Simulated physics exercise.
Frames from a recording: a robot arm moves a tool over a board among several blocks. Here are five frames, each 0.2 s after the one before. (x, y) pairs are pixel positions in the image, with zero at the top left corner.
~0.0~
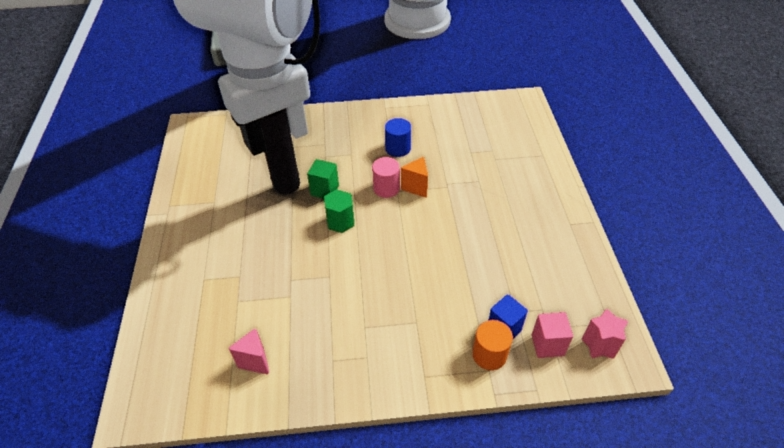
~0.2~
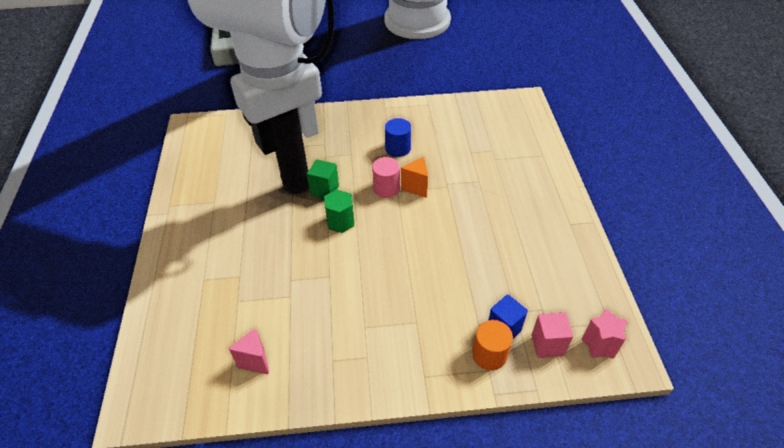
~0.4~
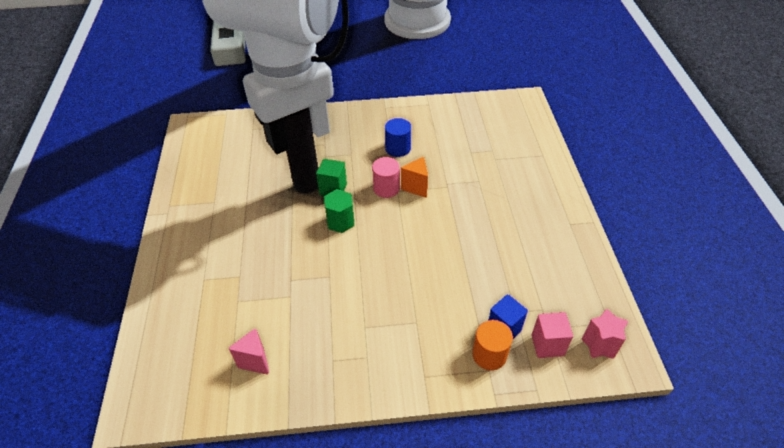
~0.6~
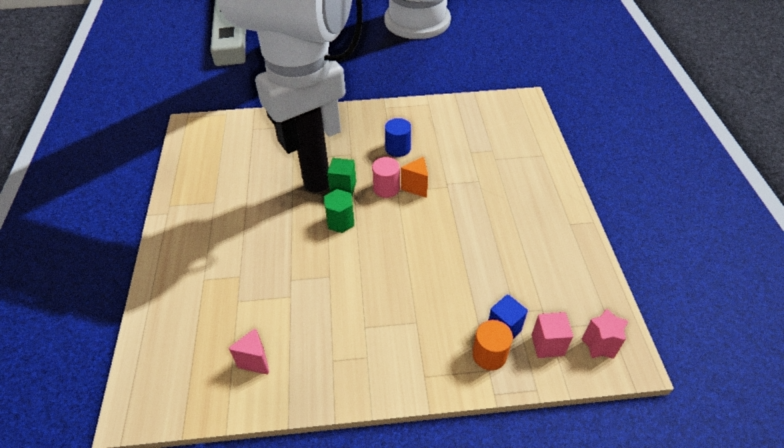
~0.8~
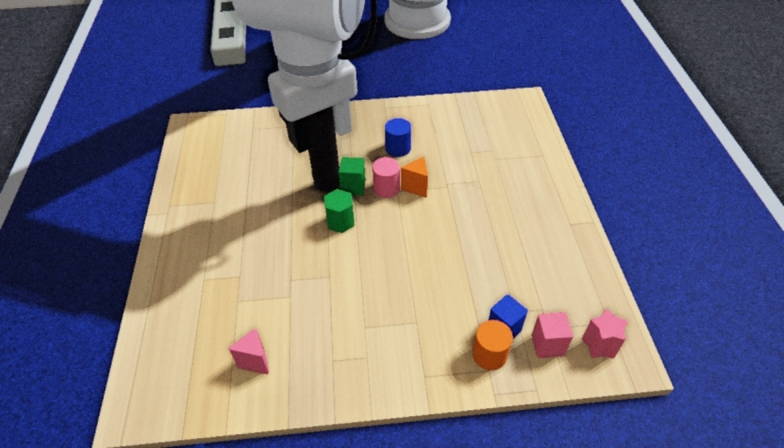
Robot arm moving its black tool rightward across a wooden board, pushing a green block toward a pink round block.
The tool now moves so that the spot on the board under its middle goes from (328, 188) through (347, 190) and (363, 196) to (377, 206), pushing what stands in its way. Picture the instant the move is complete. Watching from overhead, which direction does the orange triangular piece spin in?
From the top: Clockwise.
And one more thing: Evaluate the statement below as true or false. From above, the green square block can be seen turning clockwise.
It is false.
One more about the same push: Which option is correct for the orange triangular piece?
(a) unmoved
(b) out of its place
The correct letter is b.
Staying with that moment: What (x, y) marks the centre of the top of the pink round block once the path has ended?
It is at (419, 163).
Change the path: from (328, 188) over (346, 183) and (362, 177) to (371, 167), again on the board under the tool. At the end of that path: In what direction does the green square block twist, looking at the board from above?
Looking down, my answer is that the green square block rotates clockwise.
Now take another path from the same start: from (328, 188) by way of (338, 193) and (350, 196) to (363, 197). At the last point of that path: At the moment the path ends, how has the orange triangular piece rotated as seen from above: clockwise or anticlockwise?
It turns round clockwise.
On the path given first. Halfway along, tool (356, 187); green square block (380, 166), turned 20° anticlockwise; pink round block (406, 165); orange triangular piece (436, 166).
At the end, tool (377, 201); green hexagonal block not moved; green square block (398, 173), turned 45° anticlockwise; pink round block (419, 163); orange triangular piece (445, 164), turned 45° clockwise.
